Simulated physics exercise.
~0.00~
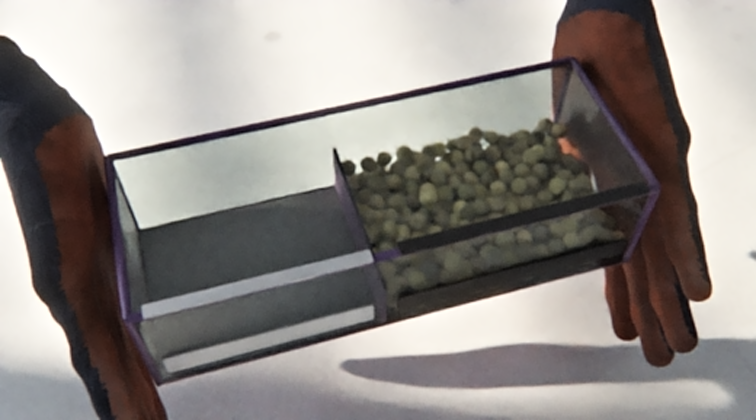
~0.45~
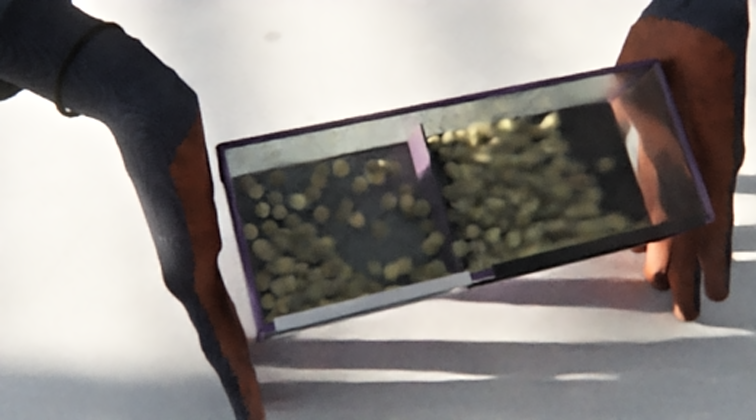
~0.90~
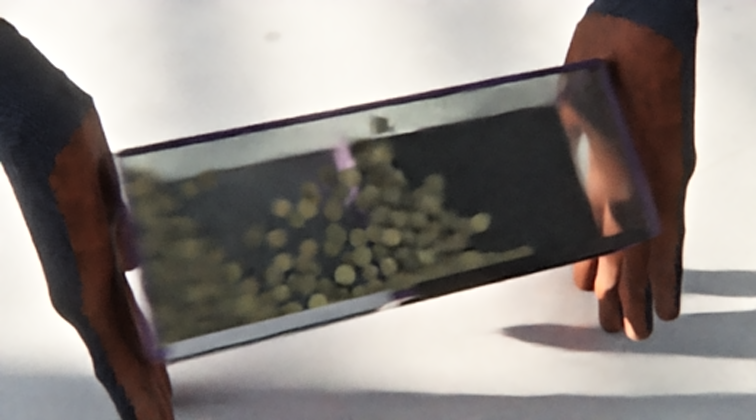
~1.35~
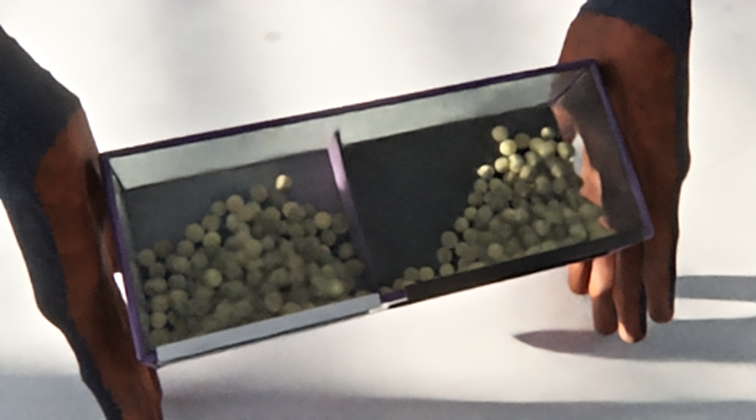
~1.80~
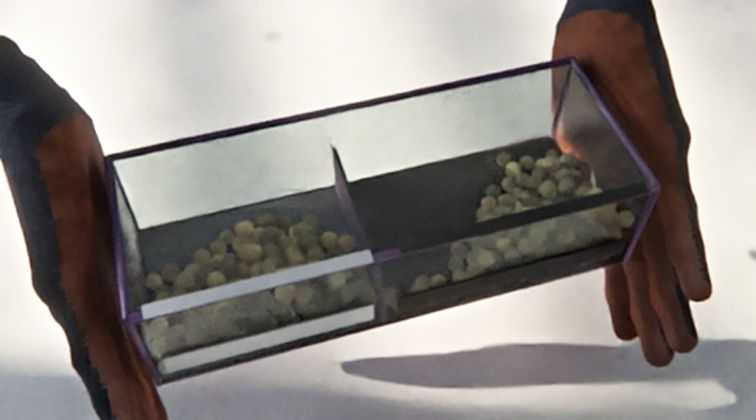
Two hands tilting and shaking a clear divided box, scattering pale green beans from the right compartment until both hold some.
